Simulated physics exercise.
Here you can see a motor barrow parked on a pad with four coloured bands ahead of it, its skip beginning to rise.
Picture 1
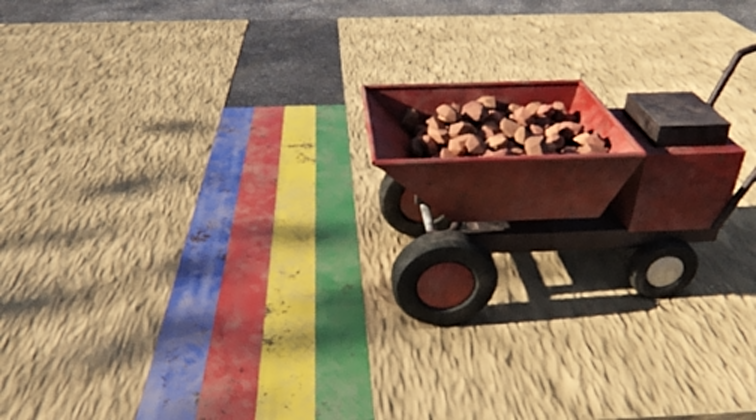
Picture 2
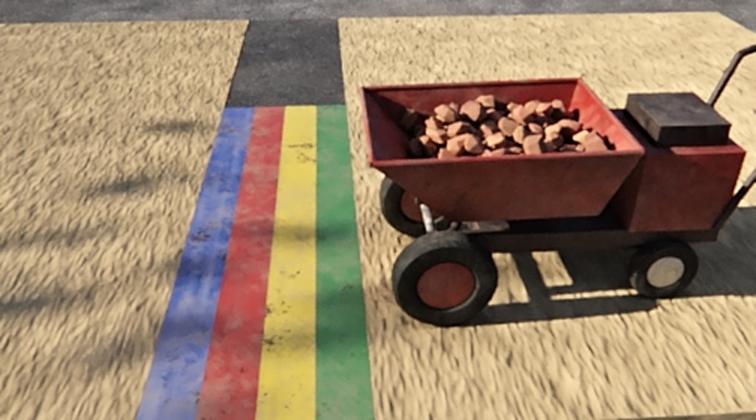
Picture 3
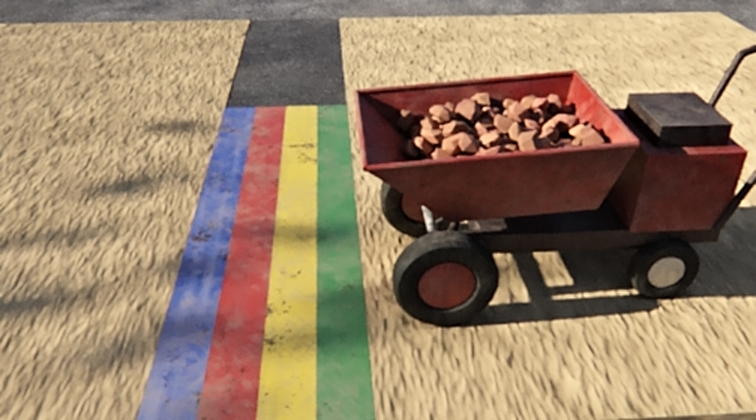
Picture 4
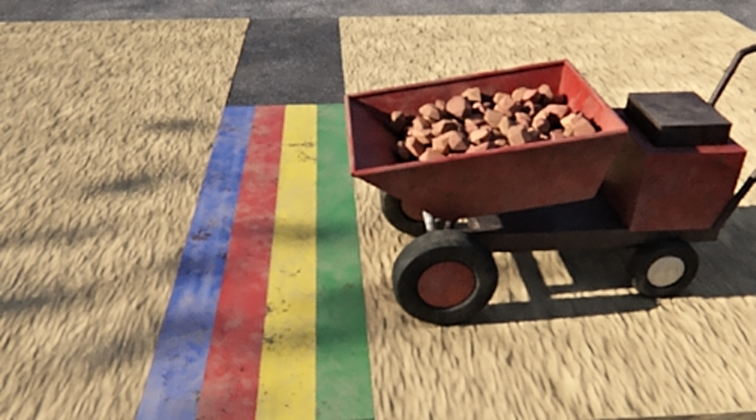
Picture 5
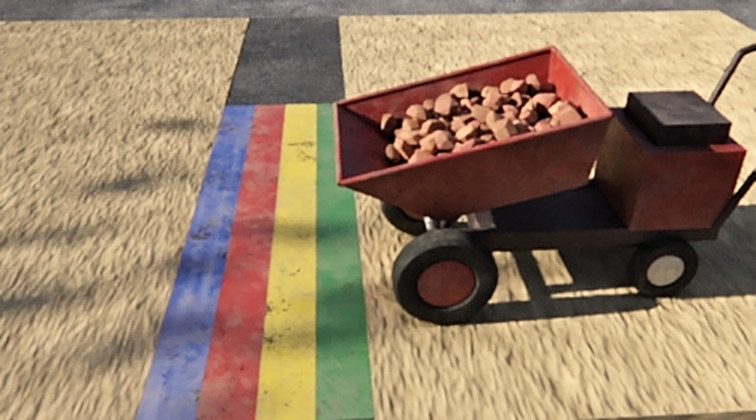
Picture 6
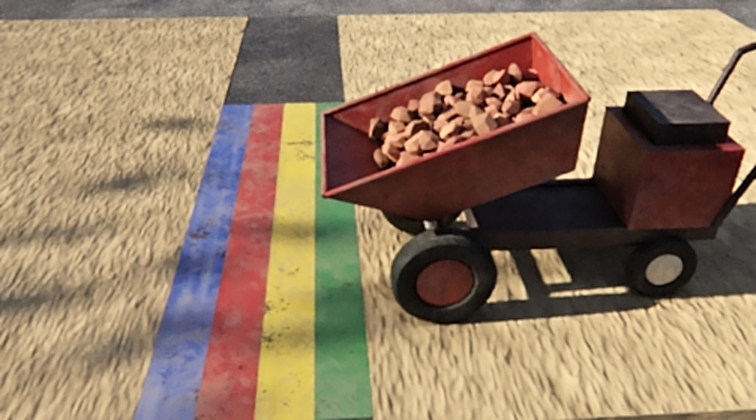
At first, a red motor barrow loaded with brown rubble stands on a pale, rough pad, its skip level beside blue, red, yellow and green bands to the left. The skip then tilts gradually, its rear rising and its front lip lowering leftward over the green band, while the wheels stay still.
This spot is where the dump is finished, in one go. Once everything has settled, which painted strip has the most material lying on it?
Most of it lies on the red strip.
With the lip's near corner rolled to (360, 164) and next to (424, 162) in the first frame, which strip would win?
Place one - the red one; place two - the yellow strip.
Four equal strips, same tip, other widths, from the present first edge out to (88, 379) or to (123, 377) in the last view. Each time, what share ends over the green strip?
0 and 0 in a hundred.
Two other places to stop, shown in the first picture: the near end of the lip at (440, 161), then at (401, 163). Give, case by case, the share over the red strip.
Close to 20 in a hundred, and close to 30 in a hundred.
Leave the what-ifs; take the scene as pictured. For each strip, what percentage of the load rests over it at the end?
I'd say the green strip has near 0, the yellow strip near 15, the red strip near 30 and the blue strip near 15 per cent.
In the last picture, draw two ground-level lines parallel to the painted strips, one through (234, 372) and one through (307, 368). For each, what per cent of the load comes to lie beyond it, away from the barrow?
I'd say about 40 and about 70 in a hundred.
Soon after the last picture, skip tipped steeply; all in the skip.
A little later, skip tipped right over; about two thirds in the skip; a small part over the yellow strip; about a quarter over the red strip; a stray few over the blue strip.
Later still, skip tipped right over; about a third in the skip; a small part over the yellow strip; about a quarter over the red strip; a small part over the blue strip; a small part off the paint.
At rest, skip tipped right over; about a quarter in the skip; none over the green strip; a small part over the yellow strip; about a quarter over the red strip; a small part over the blue strip; a small part off the paint.
